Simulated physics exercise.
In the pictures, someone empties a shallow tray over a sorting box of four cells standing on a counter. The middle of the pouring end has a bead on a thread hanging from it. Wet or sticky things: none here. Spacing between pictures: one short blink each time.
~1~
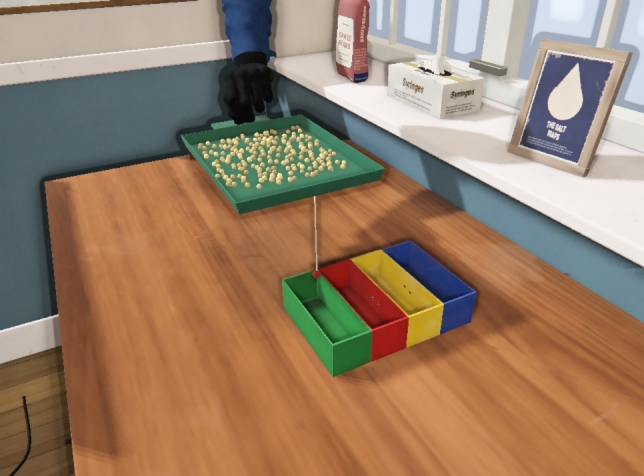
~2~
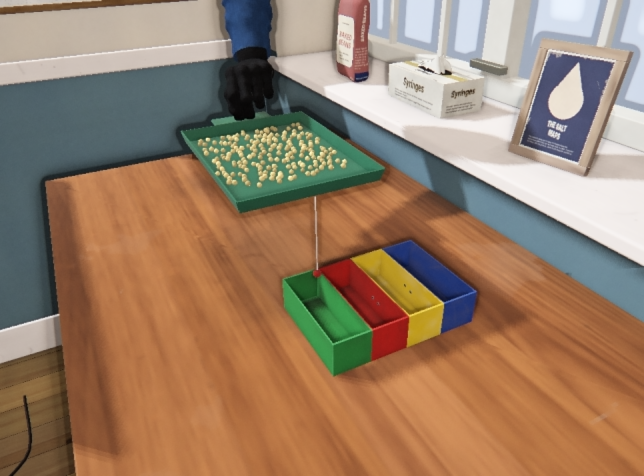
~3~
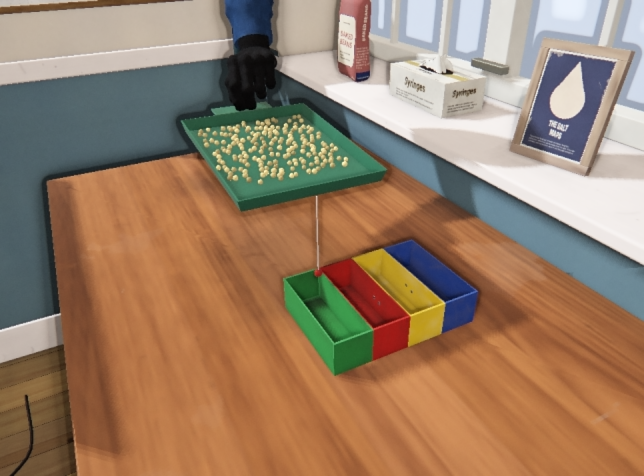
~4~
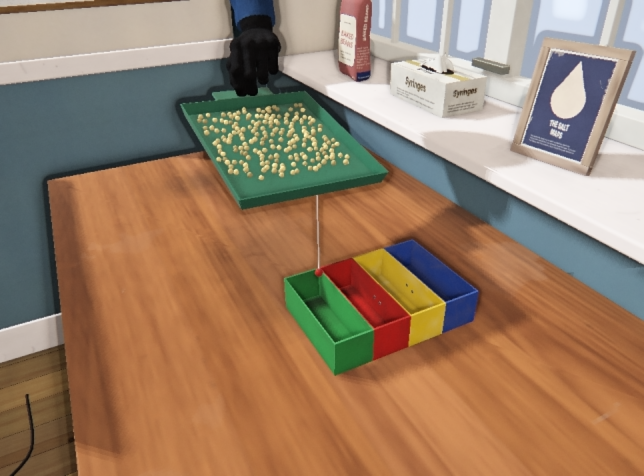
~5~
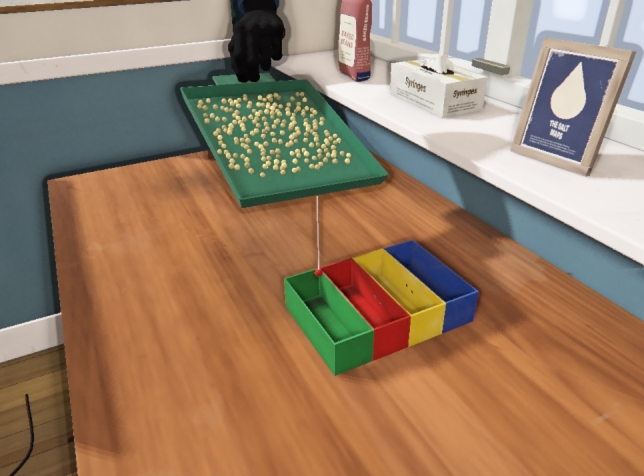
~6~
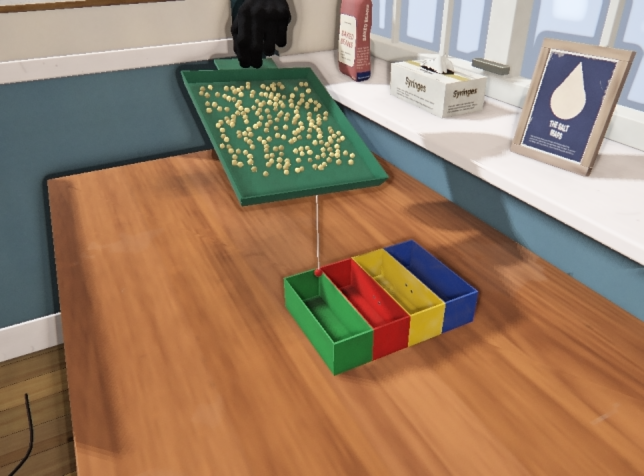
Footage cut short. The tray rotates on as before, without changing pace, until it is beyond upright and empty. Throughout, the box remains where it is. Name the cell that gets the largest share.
Yellow.
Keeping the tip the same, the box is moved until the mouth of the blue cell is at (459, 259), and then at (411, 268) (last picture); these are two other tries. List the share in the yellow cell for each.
0 % and 60 %.
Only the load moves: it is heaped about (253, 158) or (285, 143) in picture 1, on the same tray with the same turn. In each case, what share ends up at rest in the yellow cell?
50 per cent for the first try, 60 per cent for the second.
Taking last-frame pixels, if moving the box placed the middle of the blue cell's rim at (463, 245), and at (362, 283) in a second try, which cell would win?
That green cell first, the cell in blue second.
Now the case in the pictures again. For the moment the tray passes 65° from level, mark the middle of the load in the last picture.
The centre of the load shows up near (360, 191) in the last view.
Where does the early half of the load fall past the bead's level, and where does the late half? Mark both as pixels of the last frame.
Around (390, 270) at first; around (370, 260) after that.
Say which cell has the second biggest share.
The answer is the cell in red.
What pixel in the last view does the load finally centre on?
Near pixel (388, 311).
Soon, tray tipped steeply; about two thirds on the tray; a stray few in the yellow cell; a stray few in the red cell; a stray few in the green cell; a stray few in the blue cell; about a quarter falling or outside the box.
A while on, tray tipped past a quarter turn; a small part on the tray; about a third in the yellow cell; about a quarter in the red cell; a stray few in the green cell; a stray few in the blue cell; about a quarter falling or outside the box.
Towards the end, tray tipped past a quarter turn; about two thirds in the yellow cell; about a third in the red cell; a small part in the green cell; a stray few in the blue cell; a stray few falling or outside the box.
Finally, tray tipped past a quarter turn; about two thirds in the yellow cell; about a third in the red cell; a small part in the green cell; a stray few in the blue cell; a stray few outside the box.
